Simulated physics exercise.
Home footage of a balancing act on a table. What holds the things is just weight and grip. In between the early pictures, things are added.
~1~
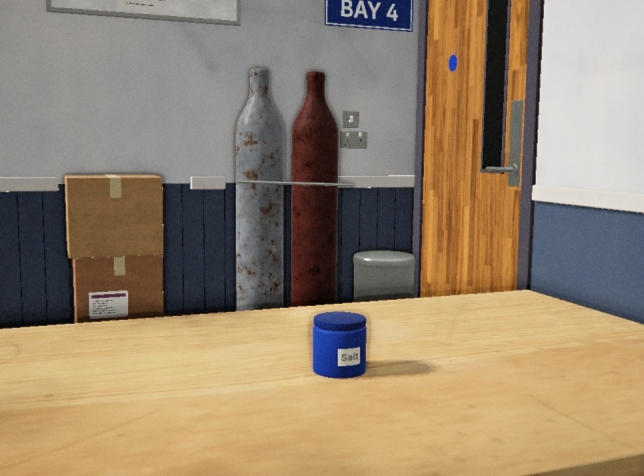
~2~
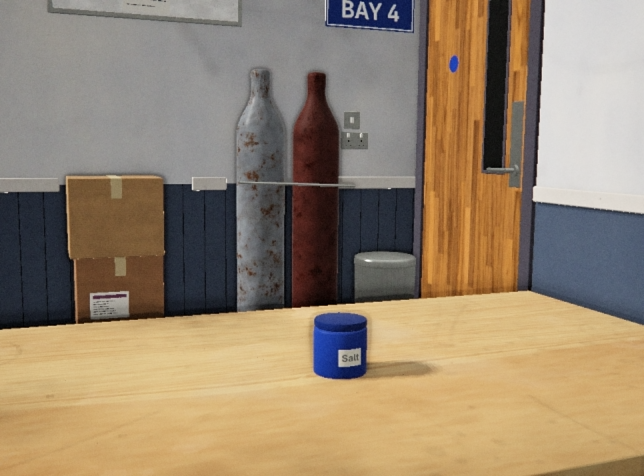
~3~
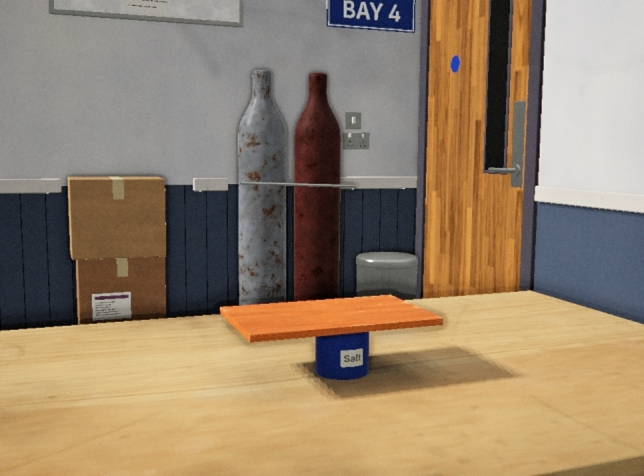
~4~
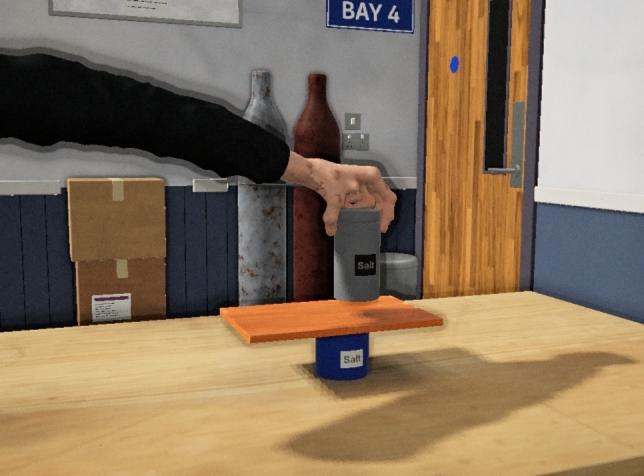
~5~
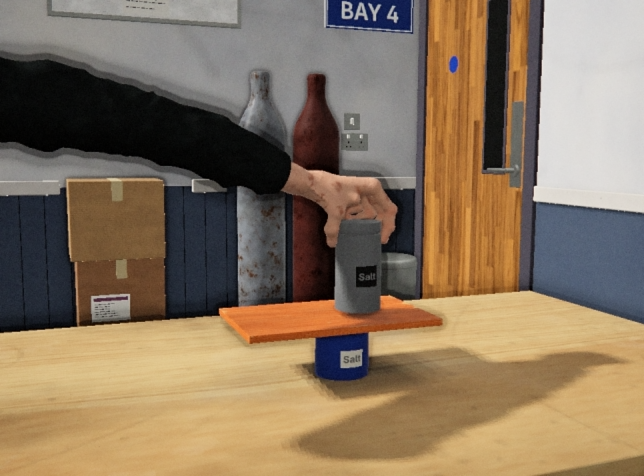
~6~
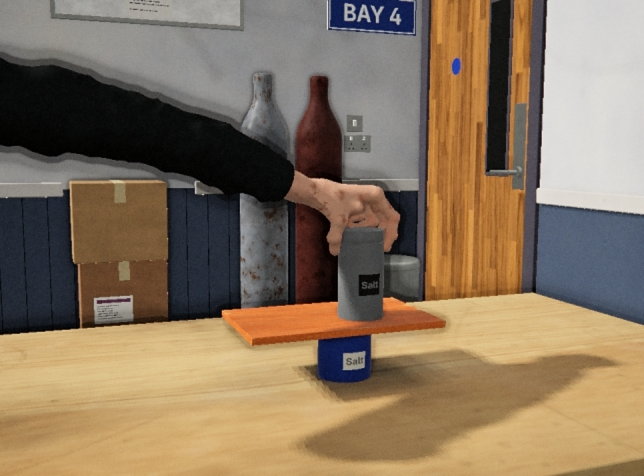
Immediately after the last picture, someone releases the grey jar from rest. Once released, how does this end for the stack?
It is going to be fine.
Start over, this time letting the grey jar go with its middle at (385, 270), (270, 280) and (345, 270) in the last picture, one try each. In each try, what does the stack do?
Try 1: Stands; try 2: Topples; try 3: Stands.
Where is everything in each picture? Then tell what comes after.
In the first picture, the last thing is not in view yet.
In the second picture, the last thing is not in view yet.
In the third picture, the last thing is not in view yet; orange board (329, 316).
In the fourth picture, coming down; grey jar (357, 254); orange board (329, 317).
In the fifth picture, coming down; grey jar (358, 265); orange board (328, 317).
In the sixth picture, set down, still held; grey jar (361, 273); orange board (331, 319).
Then, 0.40 s later than the last frame, all is still.
Then, 1.10 s later than the last frame, grey jar resting near (361, 274).
When it is over, all 3 as before. End places, in pixels of the last picture, grey jar near (362, 273). The stack holds.
